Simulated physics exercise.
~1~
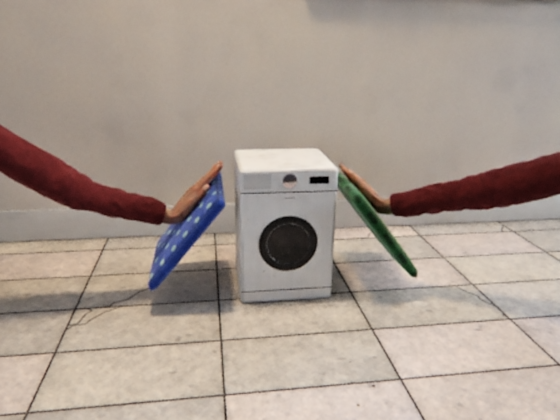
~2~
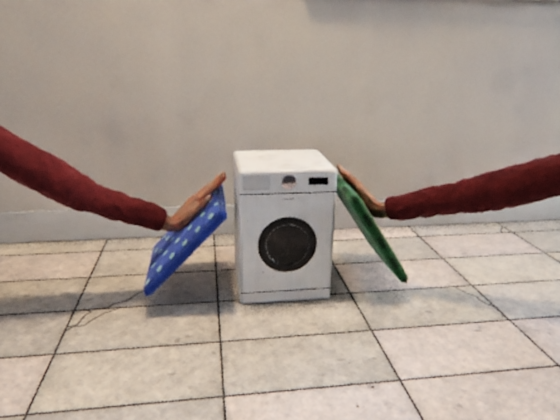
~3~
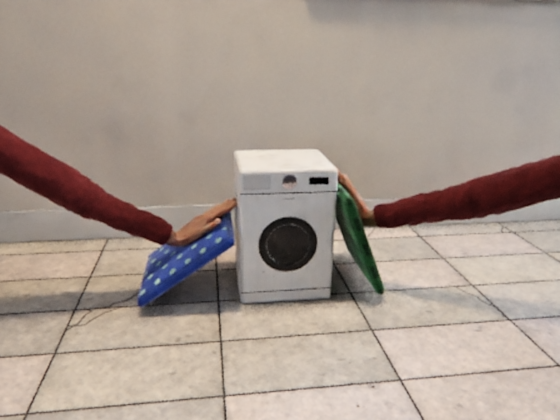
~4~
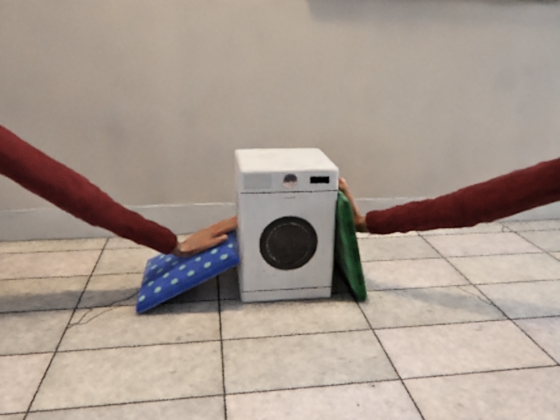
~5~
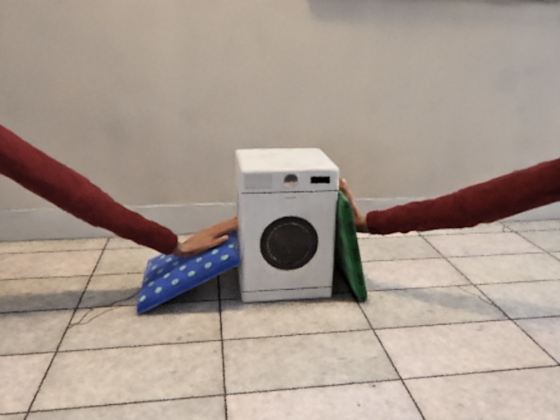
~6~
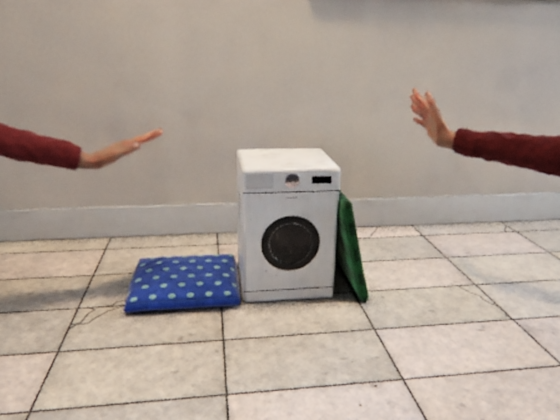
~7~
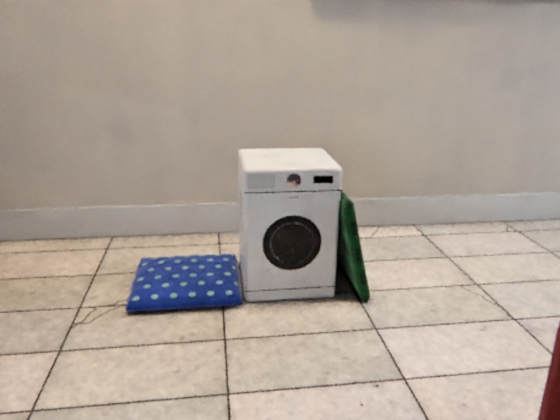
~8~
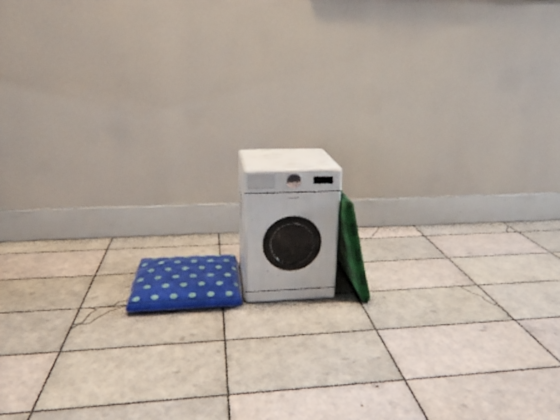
Two hands lean pads against a white machine; the blue falls flat, the green stays propped.
